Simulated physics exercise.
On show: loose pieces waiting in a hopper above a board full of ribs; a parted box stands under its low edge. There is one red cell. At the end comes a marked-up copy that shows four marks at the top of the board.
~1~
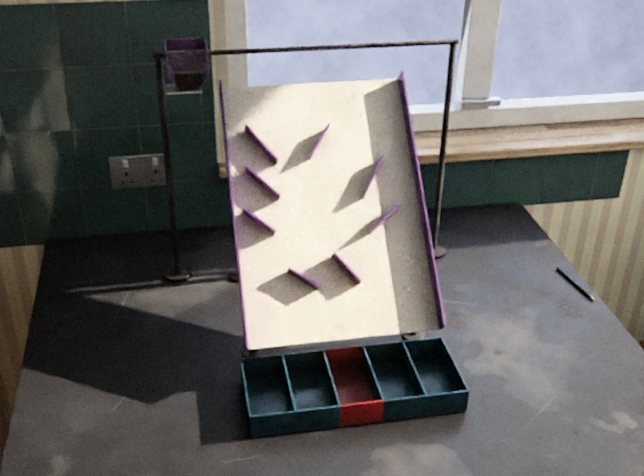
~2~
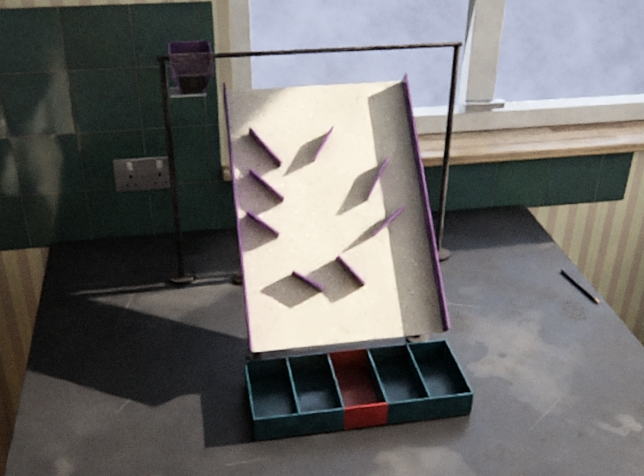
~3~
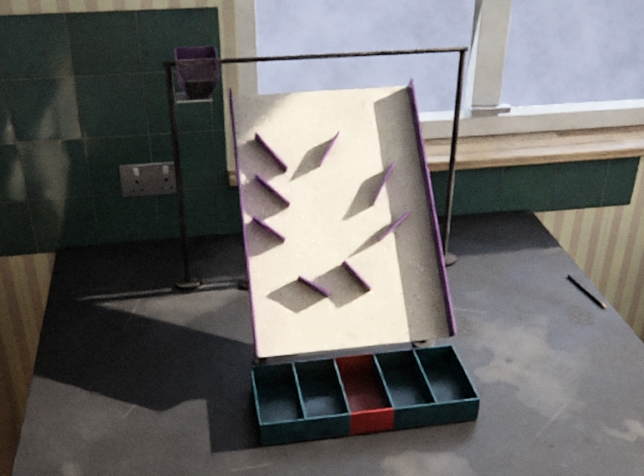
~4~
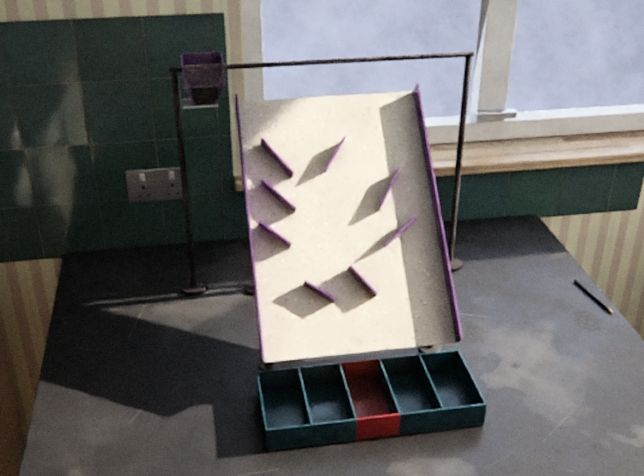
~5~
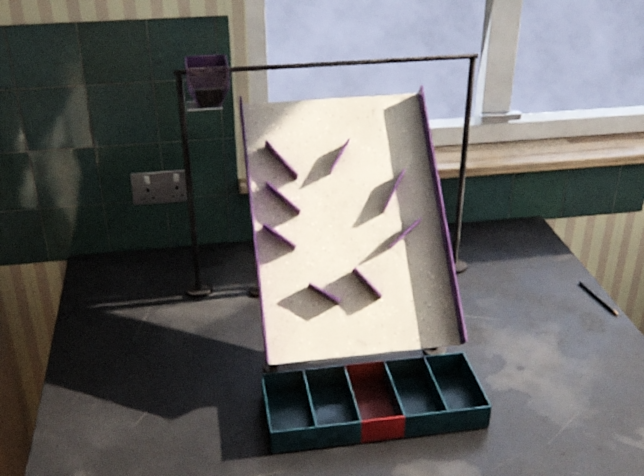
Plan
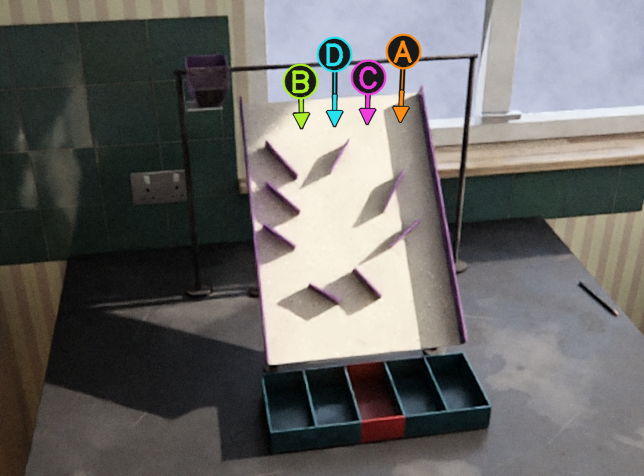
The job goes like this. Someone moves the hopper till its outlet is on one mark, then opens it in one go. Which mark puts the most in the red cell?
B beats the others.
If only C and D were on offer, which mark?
Here it is mark D.
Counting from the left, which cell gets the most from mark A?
It is the fifth one.
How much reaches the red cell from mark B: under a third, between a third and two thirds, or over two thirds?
Between a third and two thirds.
On the marked copy, mark A meets the board at (400, 116); mark B meets the board at (301, 122); mark C meets the board at (367, 118); mark D meets the board at (334, 120).
With A, only a few in the red cell, all but a few in other cells.
With B, close to half in the red cell, close to half in other cells.
With C, a small share in the red cell, the bulk in other cells.
With D, close to a quarter in the red cell, close to two thirds in other cells.
